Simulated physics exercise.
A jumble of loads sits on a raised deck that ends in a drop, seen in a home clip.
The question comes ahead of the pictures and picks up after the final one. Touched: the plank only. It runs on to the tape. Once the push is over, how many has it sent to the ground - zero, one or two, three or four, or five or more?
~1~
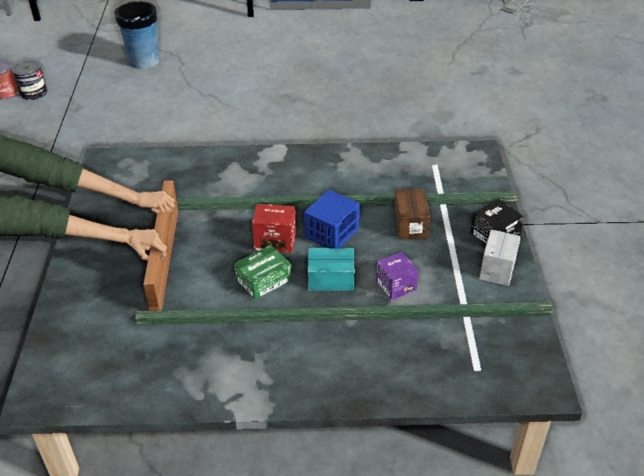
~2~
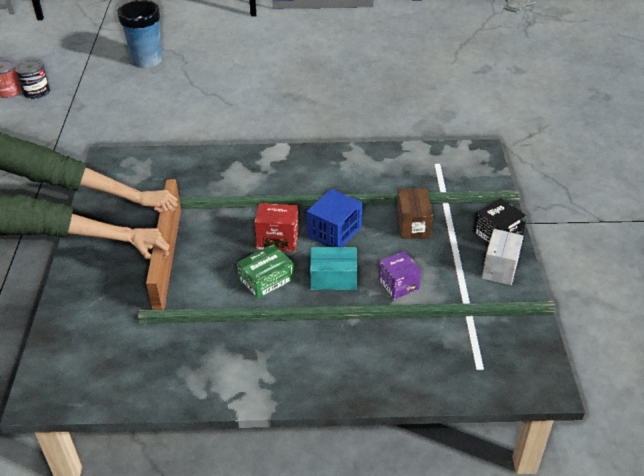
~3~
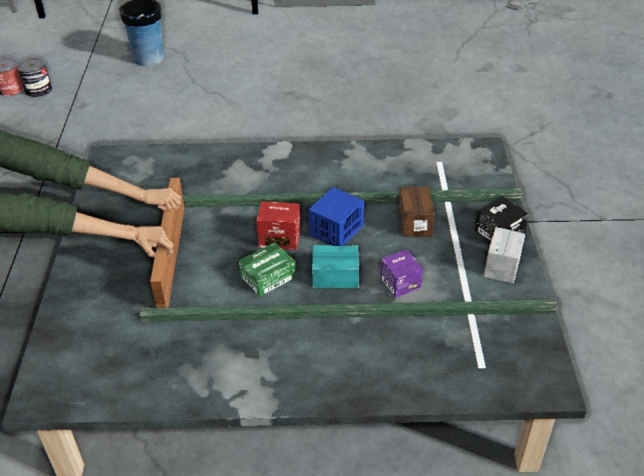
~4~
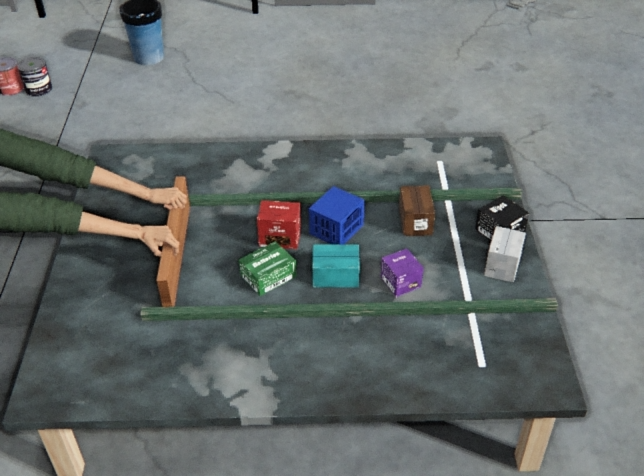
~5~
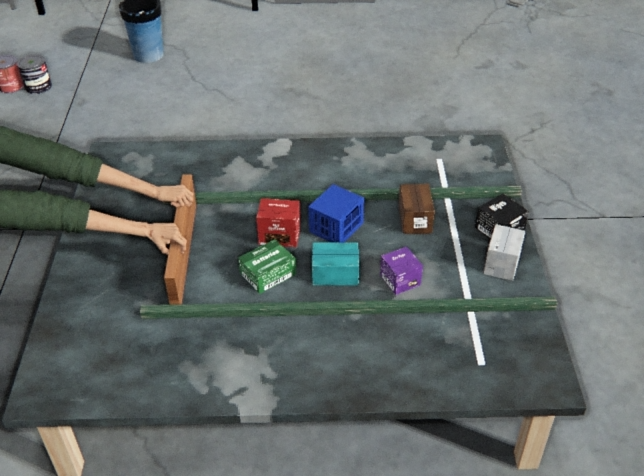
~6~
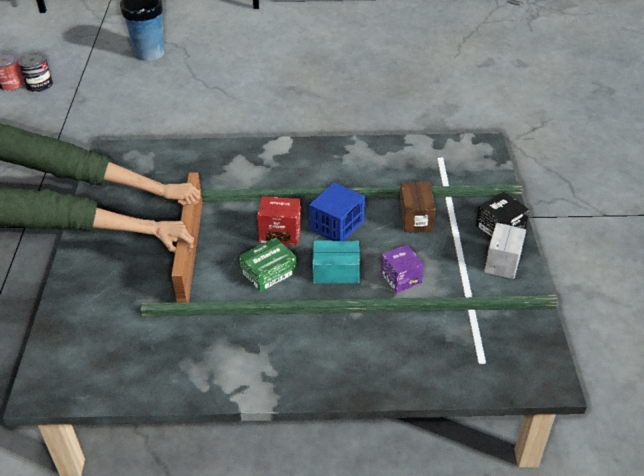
The drop count fails to reach five, yet passes two.
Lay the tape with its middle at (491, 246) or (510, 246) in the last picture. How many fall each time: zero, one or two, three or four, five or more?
For the first place I'd say five or over, and for the second 5 or more.
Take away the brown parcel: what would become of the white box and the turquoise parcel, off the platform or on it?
Here's how it goes: The white box ends up down and the turquoise parcel is still up there.
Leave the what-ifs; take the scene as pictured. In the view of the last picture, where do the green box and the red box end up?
In the last picture the green box sits around (488, 271) and the red box around (476, 216).
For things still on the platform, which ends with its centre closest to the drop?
That one's the turquoise parcel.
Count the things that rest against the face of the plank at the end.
It's 2 of them.
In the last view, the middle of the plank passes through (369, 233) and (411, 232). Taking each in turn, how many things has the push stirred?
The first count is 6, and then it's 8.
A little later, none off yet; black box at rest near (502, 218); white box at rest near (505, 251); brown parcel at rest near (417, 207).
Next, none off yet; black box at rest near (502, 218); white box at rest near (505, 251); brown parcel shifted about its own width near (453, 201).
When it is over, the number that fall off is three or four; down, purple box, brown parcel, white box and black box.
